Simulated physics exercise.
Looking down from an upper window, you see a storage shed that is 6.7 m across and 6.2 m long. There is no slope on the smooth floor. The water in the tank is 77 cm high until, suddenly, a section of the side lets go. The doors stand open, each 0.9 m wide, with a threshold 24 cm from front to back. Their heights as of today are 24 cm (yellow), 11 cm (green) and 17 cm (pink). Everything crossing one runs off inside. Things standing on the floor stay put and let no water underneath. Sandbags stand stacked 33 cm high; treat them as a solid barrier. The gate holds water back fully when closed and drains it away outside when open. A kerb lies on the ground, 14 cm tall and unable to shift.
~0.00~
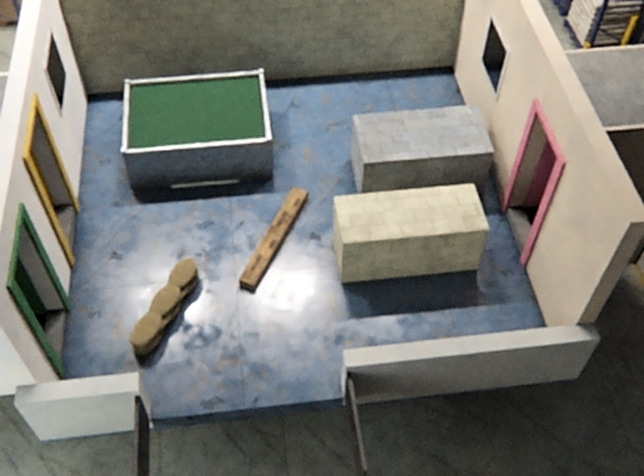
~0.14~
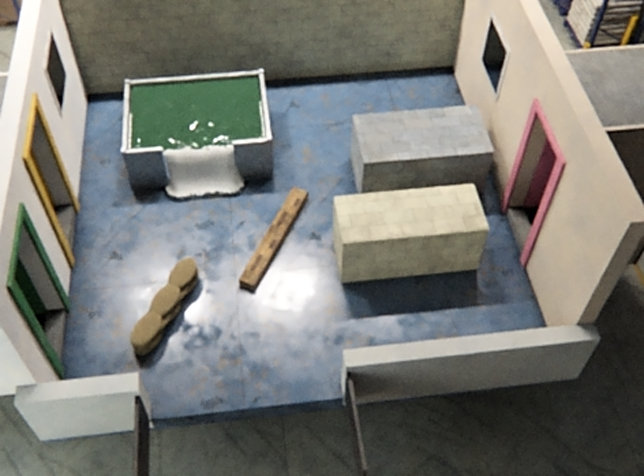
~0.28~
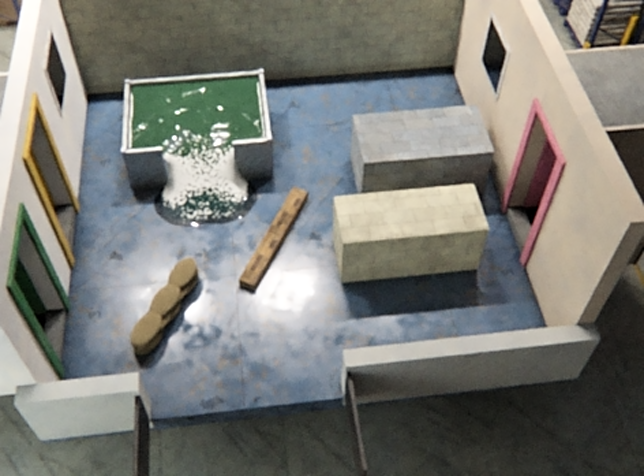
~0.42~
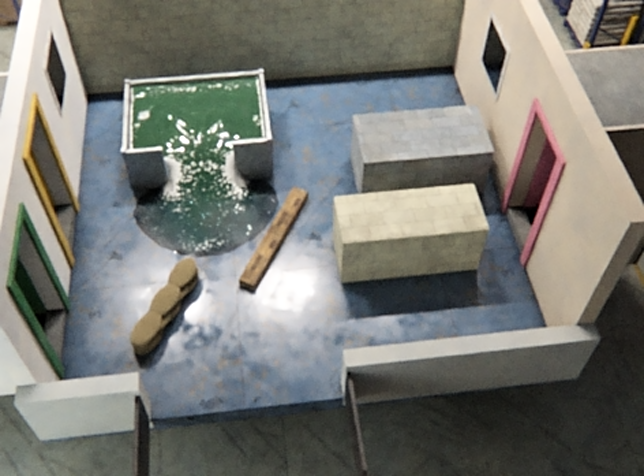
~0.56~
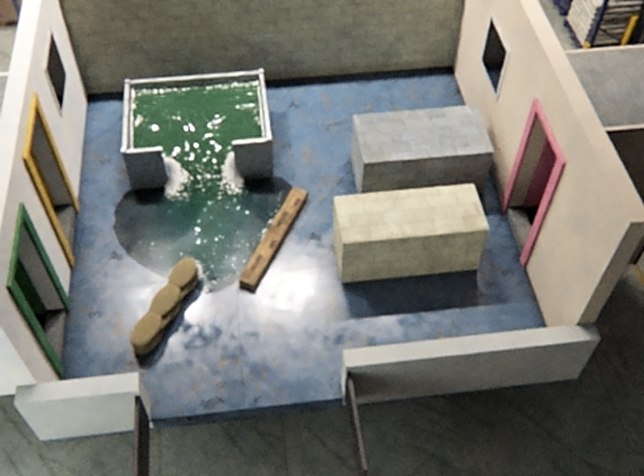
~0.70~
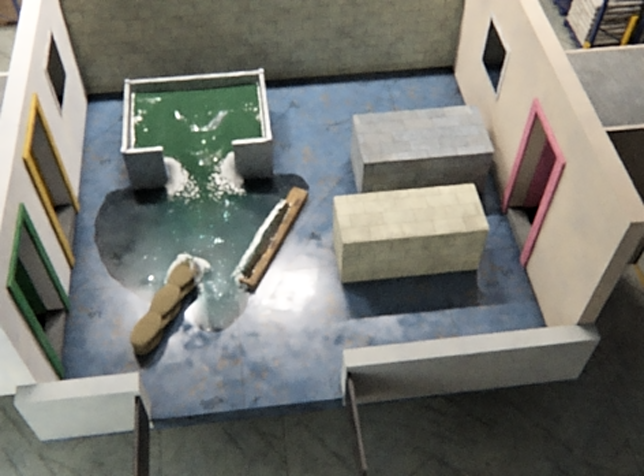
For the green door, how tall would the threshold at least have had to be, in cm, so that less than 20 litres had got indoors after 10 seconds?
It would need to be about 19 cm.
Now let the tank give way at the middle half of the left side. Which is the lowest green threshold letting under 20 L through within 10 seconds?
Close to 13.0 cm at the least.
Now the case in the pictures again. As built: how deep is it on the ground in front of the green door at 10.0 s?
About 7.0 cm.
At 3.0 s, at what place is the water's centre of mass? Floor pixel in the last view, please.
At about (198, 230).
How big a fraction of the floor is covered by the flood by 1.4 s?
30 %.
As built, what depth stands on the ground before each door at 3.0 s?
Depths in cm: Yellow 3, green 18, pink 0.
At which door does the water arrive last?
That's the pink door.
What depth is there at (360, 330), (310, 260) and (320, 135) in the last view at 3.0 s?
In order: Around 2, 2 and 1 cm.
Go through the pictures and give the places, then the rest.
In the first frame, still water, 77 cm deep, in the tank at (197, 113); the green door at (43, 300) is dry.
In the second frame, the gap is at (202, 171), the front 0.3 m out at (177, 199); the back of the tank holds 77 cm.
In the third frame, the front is at (186, 221), 0.8 m from the gap at (202, 172); 1.0 m2 of floor is wet, 76 cm left at the back.
In the fourth frame, the front is at (190, 252), 1.4 m from the gap at (202, 172); 2.3 m2 of floor is wet, 69 cm left at the back.
In the fifth frame, the gap is at (202, 171), the front 2.1 m out at (204, 286); the back of the tank holds 65 cm.
In the sixth frame, water pours out at (202, 171) and has run 2.7 m, to (209, 325); about 7 cm deep outside, 64 cm at the back; the green door at (43, 300), 3.4 m from the gap, is still 1.2 m from the nearest water.
After 1.4 s water covers 30 % of the floor, deepest (36 cm) near (204, 191); 11 cm at the green door, 0 litres in over its 11 cm threshold.
After 3.0 s water covers 45 % of the floor, deepest (31 cm) near (59, 400); 18 cm at the green door, 61 litres in over its 11 cm threshold.
After 10.0 s water covers 75 % of the floor, deepest (8 cm) near (84, 265); 7 cm at the green door, 115 litres in over its 11 cm threshold.
At the green door as built, the water arrived by 1.3 s and peaked near 22 cm at 1.8 s.
Run again over the same 10 s with other heights there, 40 litres in over 16.5 cm, 8 litres over 22.5 cm. The limit of 20 litres is kept from about 19 cm up.
